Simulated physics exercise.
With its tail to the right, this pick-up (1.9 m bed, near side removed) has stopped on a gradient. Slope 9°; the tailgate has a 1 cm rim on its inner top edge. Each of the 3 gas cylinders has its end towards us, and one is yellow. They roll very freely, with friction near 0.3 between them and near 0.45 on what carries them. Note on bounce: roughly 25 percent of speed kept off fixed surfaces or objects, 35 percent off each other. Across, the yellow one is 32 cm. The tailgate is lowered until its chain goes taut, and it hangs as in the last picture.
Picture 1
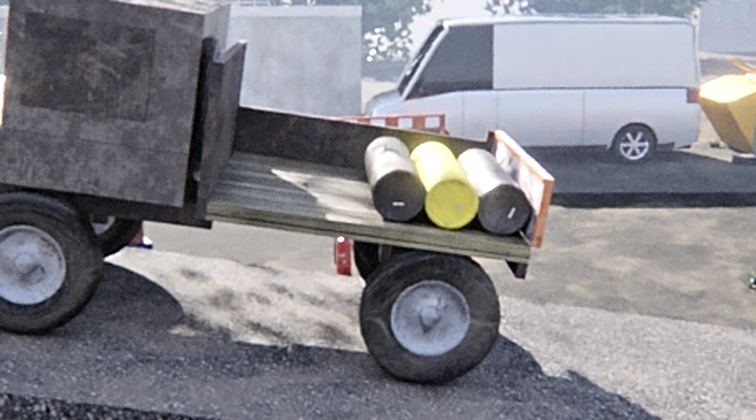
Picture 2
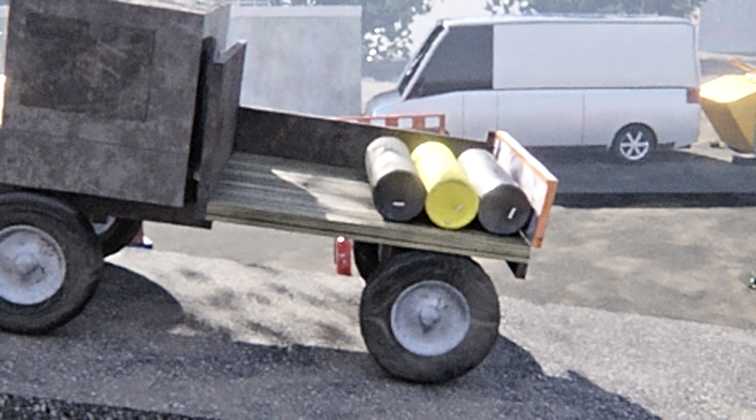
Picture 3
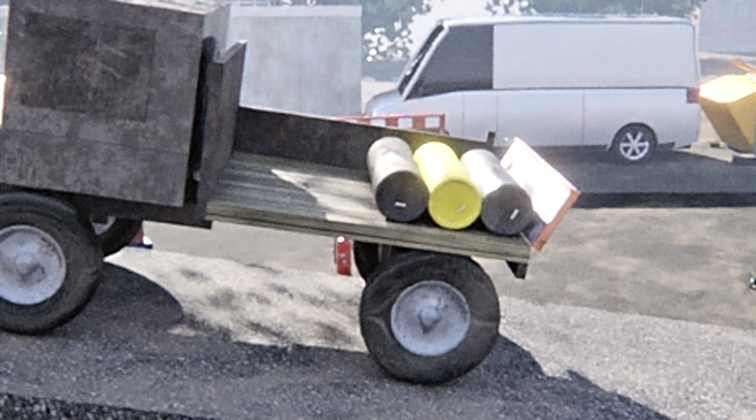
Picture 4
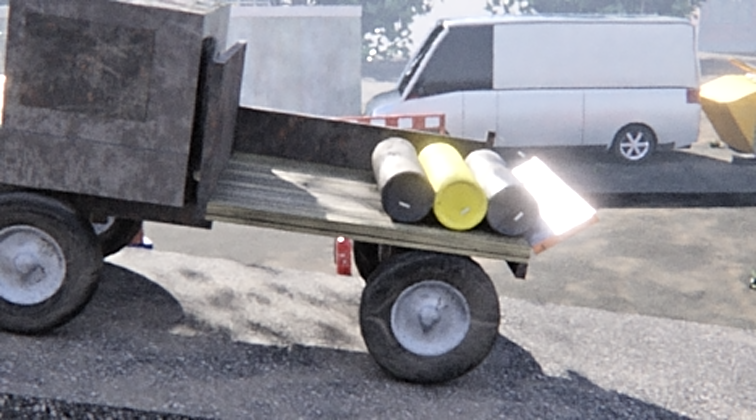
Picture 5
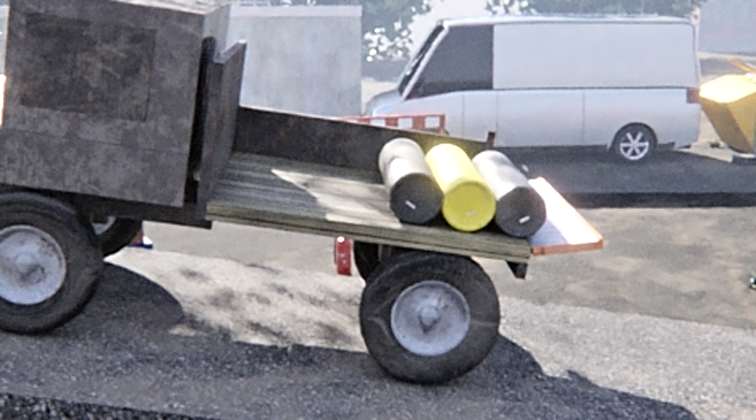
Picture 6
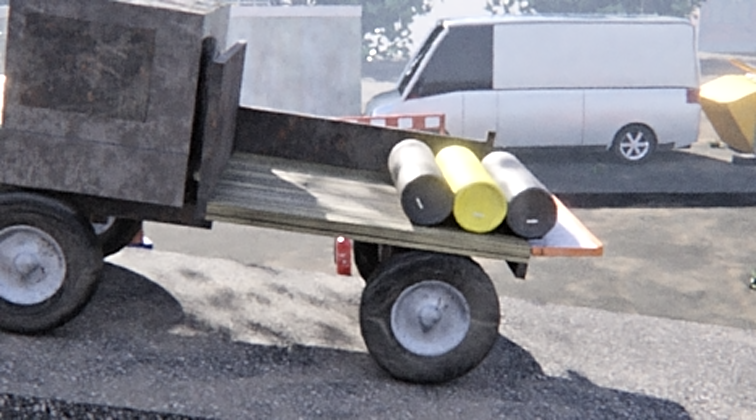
The tailgate of a parked pick-up swung down to the right until it lay almost flat, and the three cylinders on the sloping bed, the middle one yellow, rolled a little way toward it.
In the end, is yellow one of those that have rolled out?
Result - yellow goes over the tail.
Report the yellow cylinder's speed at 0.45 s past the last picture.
Estimated speed near 0.6 m/s.
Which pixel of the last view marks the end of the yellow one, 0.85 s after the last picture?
(564, 215), more or less.
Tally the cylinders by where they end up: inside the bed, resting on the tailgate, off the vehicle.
Counts in the order asked: 0, 0, 3.
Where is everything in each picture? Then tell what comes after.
The first frame shows yellow (452, 204); gate 81° above level, tip at (549, 182); 3 of the 3 make up the bottom layer on the bed.
The second frame shows yellow (453, 204); gate 78° above level, tip at (552, 183).
The third frame shows yellow (456, 204); gate 57° above level, tip at (574, 193).
The fourth frame shows yellow (461, 205); gate 28° above level, tip at (594, 218).
The fifth frame shows yellow (470, 206); gate 5° above level, tip at (599, 244).
The sixth frame shows yellow (481, 208); gate 1° below level, tip at (599, 251).
Then, 0.5 s past the sixth picture, yellow is on the bed, 5 cm short of the hinge, rolling right; 0 gone off the back.
Then, 0.9 s past the sixth picture, yellow is on the gate, 20 cm past the hinge, rolling right; 1 gone off the back.
Then, 1.3 s past the sixth picture, yellow is dropping off the gate; 2 gone off the back.
Finally (3.9 s after the last picture), yellow is out on the ground; 3 gone off the back.
